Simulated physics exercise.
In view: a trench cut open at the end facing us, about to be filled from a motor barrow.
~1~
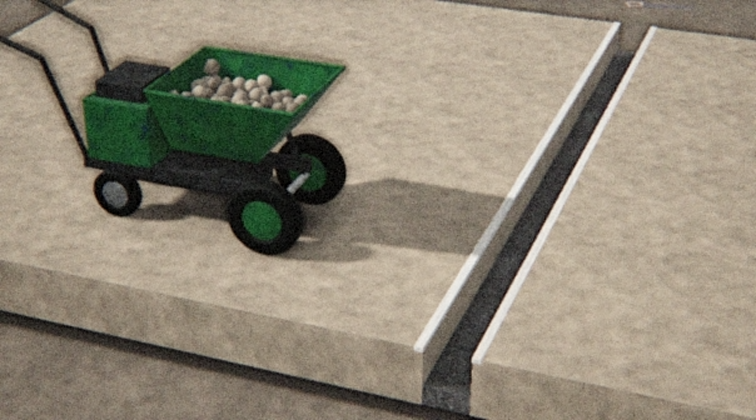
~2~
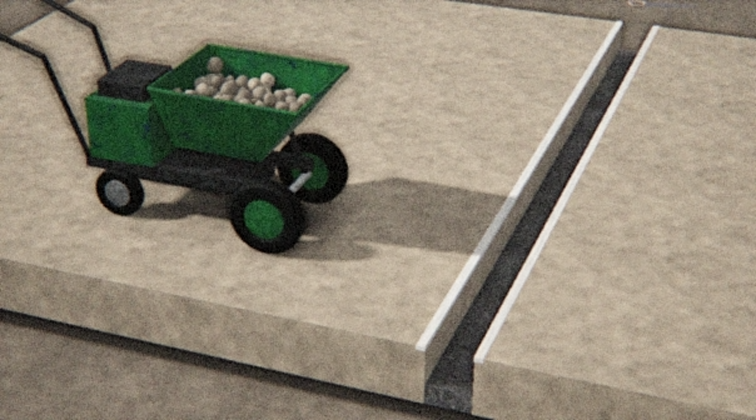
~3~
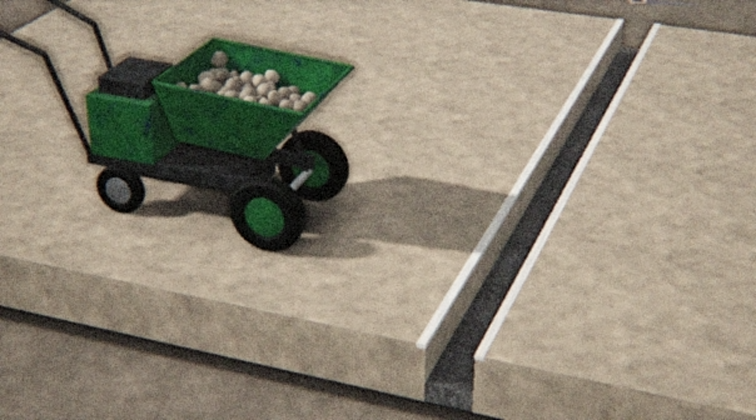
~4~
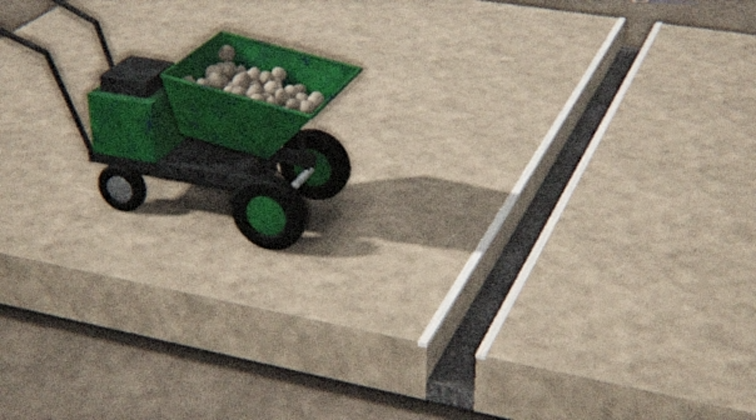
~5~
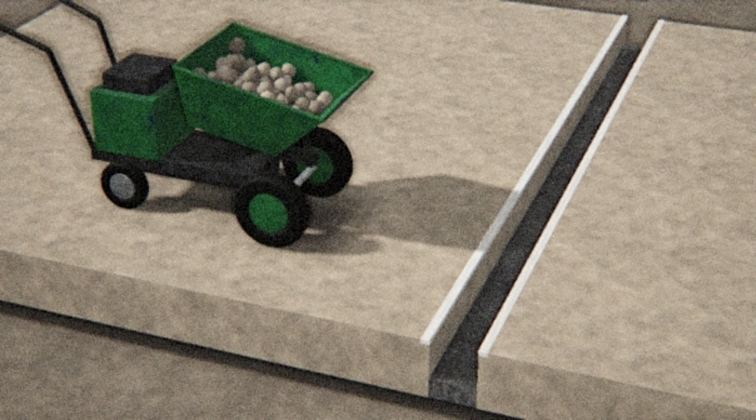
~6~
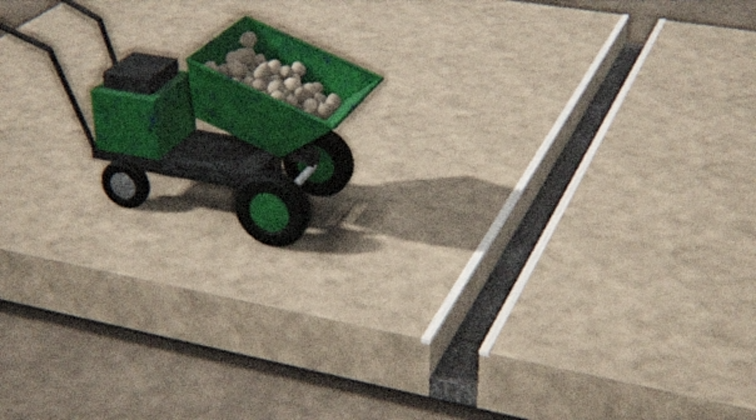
The footage shows a green motor barrow loaded with rounded pebbles standing on a pale slab, left of a narrow open trench; its skip begins level, then gradually tilts forward to the right while the wheels stay in place.
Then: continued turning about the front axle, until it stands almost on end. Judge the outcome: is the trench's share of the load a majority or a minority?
The load ends chiefly outside the trench.
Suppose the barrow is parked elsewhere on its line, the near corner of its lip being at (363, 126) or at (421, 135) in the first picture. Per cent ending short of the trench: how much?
The first stop gives 0 per cent; the second gives 0 per cent.
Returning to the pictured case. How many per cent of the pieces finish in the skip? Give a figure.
I'd put it near 5 percent.
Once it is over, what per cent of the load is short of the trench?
Share: Near 75 %.
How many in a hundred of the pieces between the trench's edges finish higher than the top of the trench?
Estimate: Around 0 %.
Just after the last frame, skip tipped steeply; every one in the skip.
A moment on, skip tipped steeply; almost all in the skip; about a tenth short of the trench.
Further on, skip tipped right over; roughly a quarter in the skip; roughly half short of the trench; roughly a quarter in or heaped over the trench; just a few falling.
When it is over, skip tipped right over; about a tenth in the skip; the larger part short of the trench; roughly a quarter in or heaped over the trench; not one beyond it.
